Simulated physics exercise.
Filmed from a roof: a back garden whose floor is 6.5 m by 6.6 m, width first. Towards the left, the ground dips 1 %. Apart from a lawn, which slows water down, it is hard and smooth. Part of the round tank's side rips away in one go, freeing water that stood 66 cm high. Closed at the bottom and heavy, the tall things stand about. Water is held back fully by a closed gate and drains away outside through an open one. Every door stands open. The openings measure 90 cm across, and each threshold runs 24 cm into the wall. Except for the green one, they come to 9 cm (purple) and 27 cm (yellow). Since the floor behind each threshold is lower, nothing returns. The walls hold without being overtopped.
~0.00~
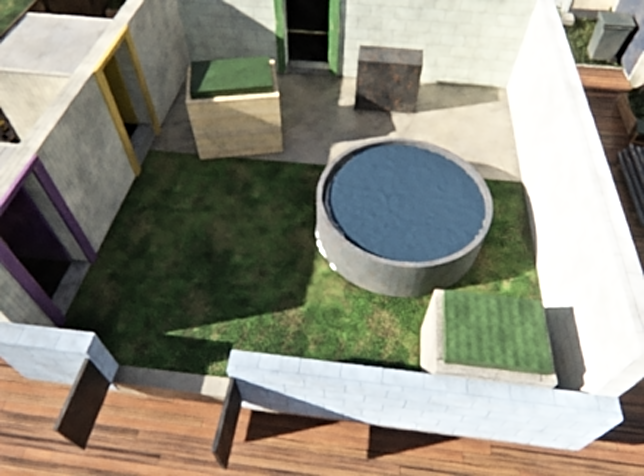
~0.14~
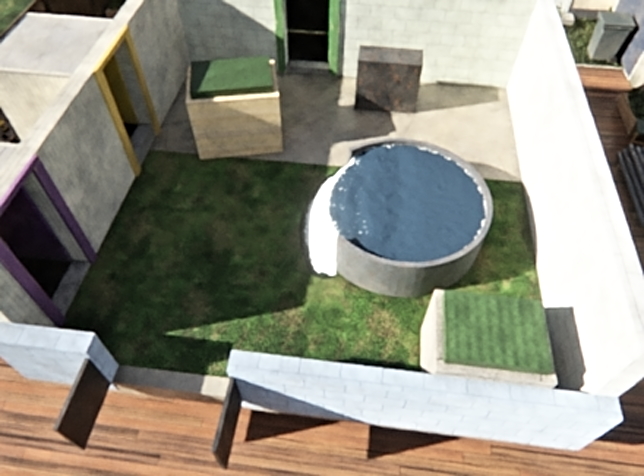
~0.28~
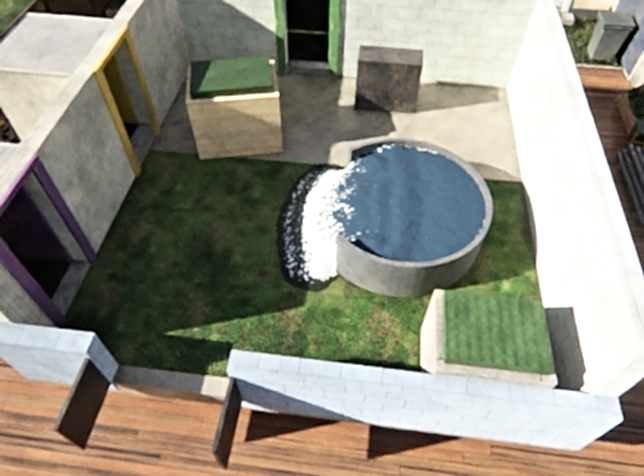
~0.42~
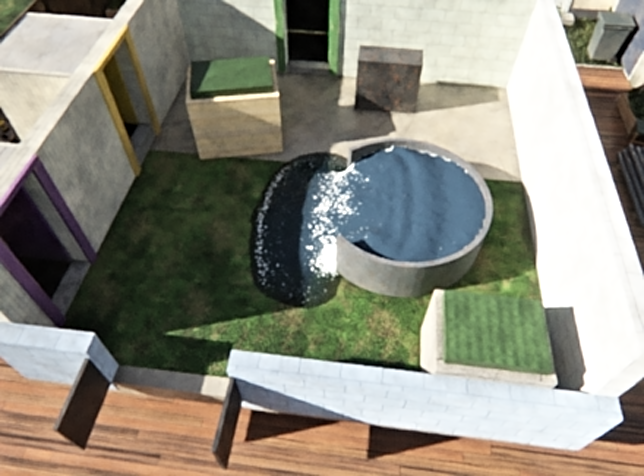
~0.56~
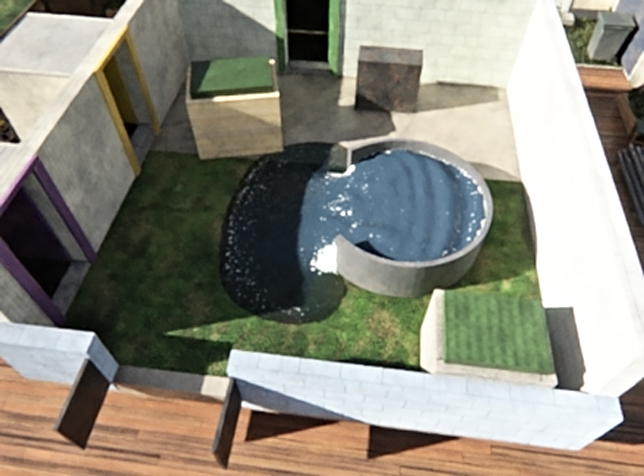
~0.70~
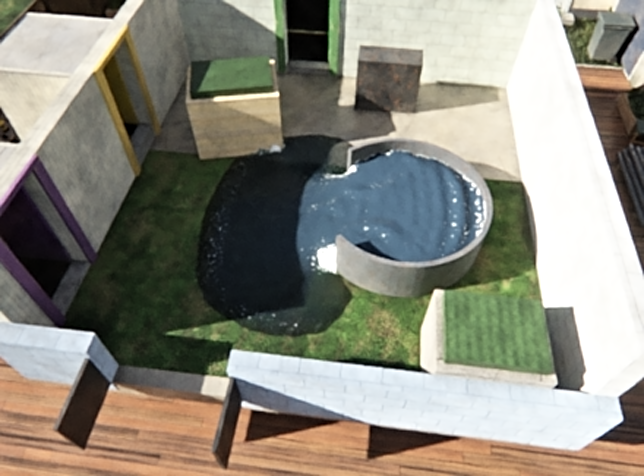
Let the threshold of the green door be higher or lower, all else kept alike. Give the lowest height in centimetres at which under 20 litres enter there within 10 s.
5.5 cm.
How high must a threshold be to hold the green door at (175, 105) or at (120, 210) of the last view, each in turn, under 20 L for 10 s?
About 6.0 cm, then about 25 cm.
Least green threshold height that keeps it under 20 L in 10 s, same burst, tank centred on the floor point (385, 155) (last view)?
Roughly 26 cm is needed.
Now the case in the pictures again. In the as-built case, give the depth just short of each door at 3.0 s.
Depths, in cm - purple: 20, yellow: 20, green: 7.
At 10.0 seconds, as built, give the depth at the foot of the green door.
Some 6.0 centimetres.
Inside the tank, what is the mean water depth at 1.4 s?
It averages close to 38 centimetres.
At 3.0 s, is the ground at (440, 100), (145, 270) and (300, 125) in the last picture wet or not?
Untouched; soaked; soaked.
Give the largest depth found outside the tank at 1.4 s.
Around 27 centimetres.
After 1.4 s water covers 35 % of the floor, deepest (27 cm) near (310, 219); it has not reached the green door.
After 3.0 s water covers 55 % of the floor, deepest (31 cm) near (59, 330); 7 cm at the green door, 0 litres in over its 14 cm threshold.
After 10.0 s water covers 95 % of the floor, deepest (10 cm) near (183, 84); 6 cm at the green door, 0 litres in over its 14 cm threshold.
At the green door as built, the water arrived by 1.9 s and peaked near 9 cm at 5.4 s.
With a threshold of 5 cm, 29 litres would have come in within the 10 s; with 7 cm, 8 litres. So under 20 litres takes about 5.5 cm.
